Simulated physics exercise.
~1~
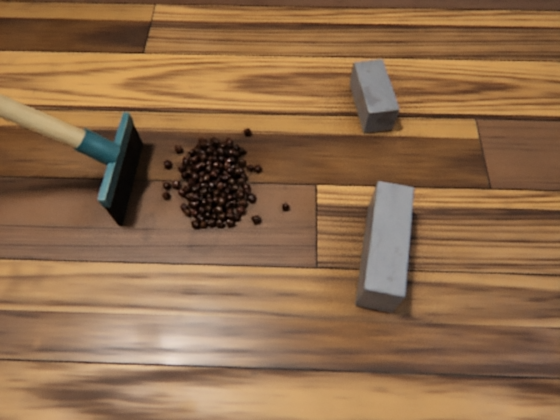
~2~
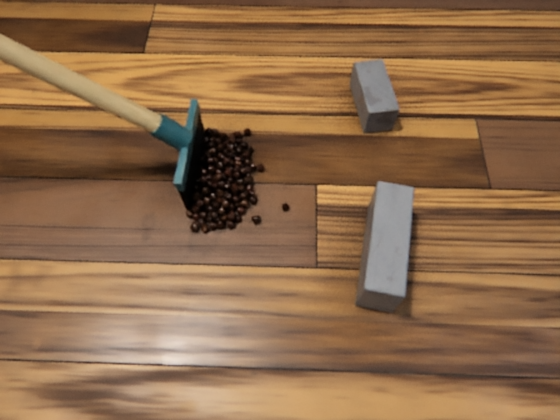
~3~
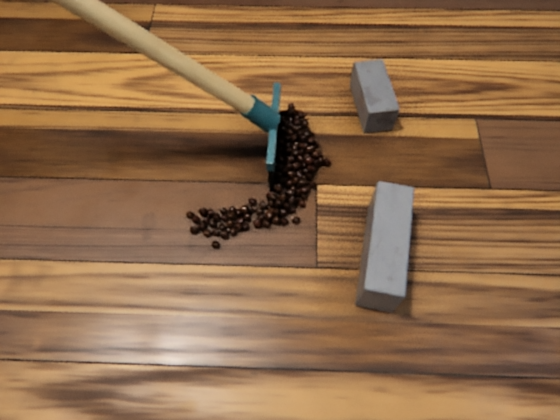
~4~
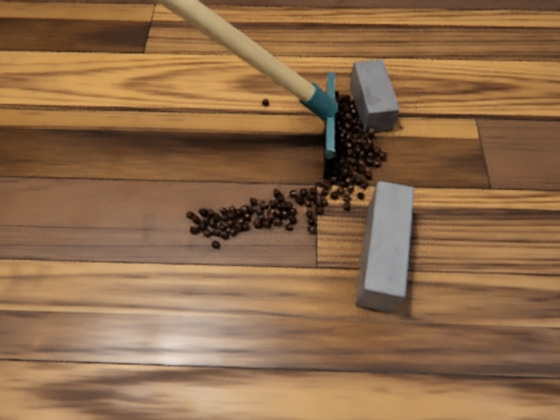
Teal squeegee pushing a pile of coffee beans right across a wooden floor, leaving a trail and bunching beans before two grey blocks.
